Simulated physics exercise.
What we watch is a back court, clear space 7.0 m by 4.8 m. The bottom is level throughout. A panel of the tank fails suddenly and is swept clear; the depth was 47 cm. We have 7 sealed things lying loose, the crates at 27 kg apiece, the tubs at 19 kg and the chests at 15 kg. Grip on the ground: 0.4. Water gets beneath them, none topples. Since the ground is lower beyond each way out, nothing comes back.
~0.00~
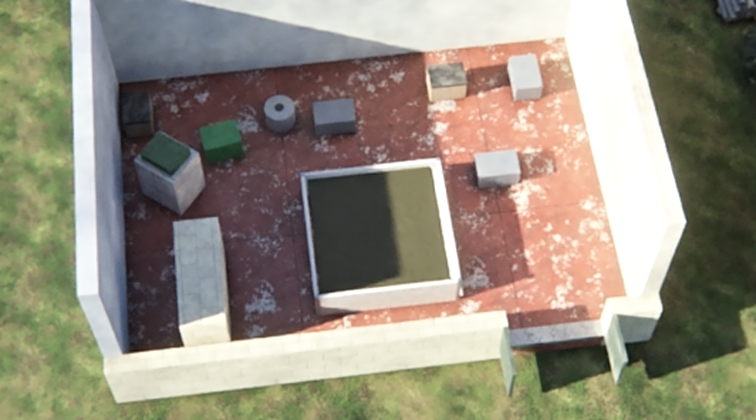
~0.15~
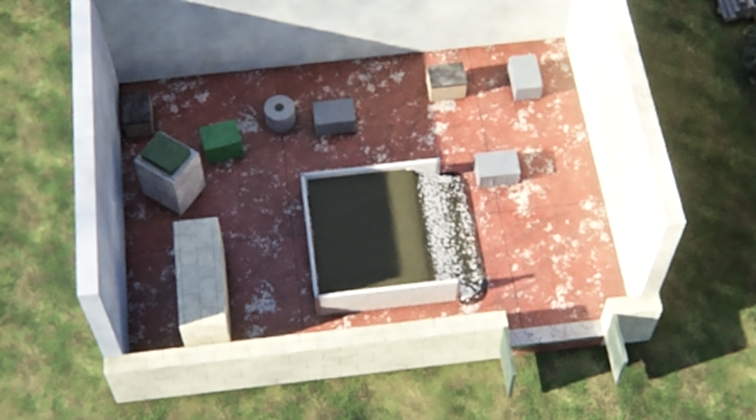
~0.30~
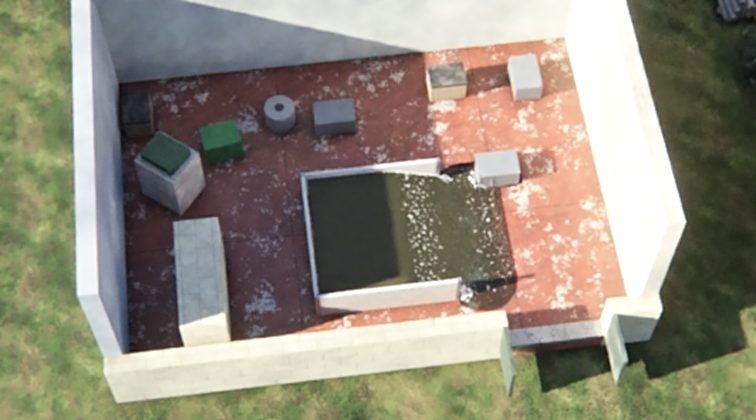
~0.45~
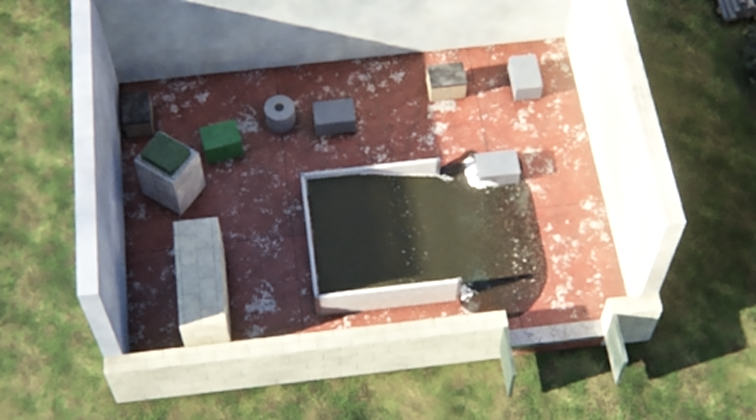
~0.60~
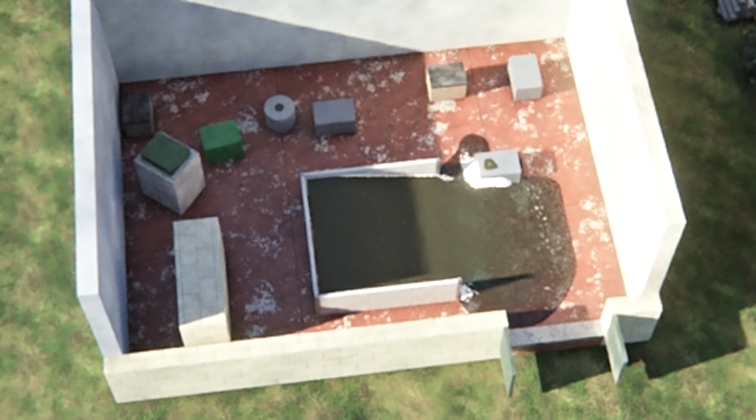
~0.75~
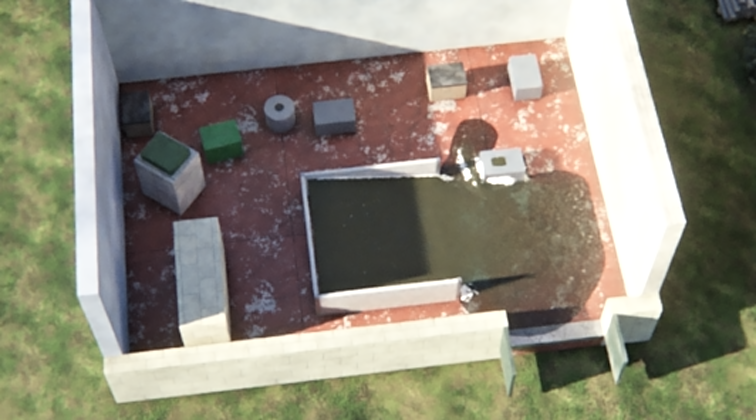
Dark water burst from the right side of the square tank and spread across the red floor, surrounding the nearby pale box, which shifted slightly, while the other objects stayed where they were.
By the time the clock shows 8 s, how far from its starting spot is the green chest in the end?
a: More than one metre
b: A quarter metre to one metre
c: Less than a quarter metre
Answer: C.
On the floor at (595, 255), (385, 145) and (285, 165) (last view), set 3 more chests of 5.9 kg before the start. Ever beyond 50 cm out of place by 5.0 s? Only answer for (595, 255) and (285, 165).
Respectively: Outside the limit and inside the limit.
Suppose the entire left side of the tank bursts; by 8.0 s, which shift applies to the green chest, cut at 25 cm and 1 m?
In that scenario the green chest would have been washed far off.
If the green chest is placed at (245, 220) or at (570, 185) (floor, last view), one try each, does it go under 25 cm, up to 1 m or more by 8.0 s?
From the first spot it does not really budge, and from the second it goes a long way.
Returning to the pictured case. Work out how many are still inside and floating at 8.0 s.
Then: 0.
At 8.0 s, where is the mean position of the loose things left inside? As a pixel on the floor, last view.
Close to (321, 114).
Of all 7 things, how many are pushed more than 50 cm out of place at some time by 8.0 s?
The total is 3.
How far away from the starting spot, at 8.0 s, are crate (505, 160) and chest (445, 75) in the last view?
Respectively: 150 cm / 120 cm.
After 1.6 s the green chest is near (220, 135), 0.0 m from its start, aground; 0 of 7 are out; 0 afloat.
After 3.6 s the green chest is near (220, 135), 0.0 m from its start, aground; 0 of 7 are out; 0 afloat.
After 5.6 s the green chest is near (220, 135), 0.0 m from its start, aground; 0 of 7 are out; 0 afloat.
After 8.0 s the green chest is near (220, 135), 0.0 m from its start, aground; 0 of 7 are out; 0 afloat.
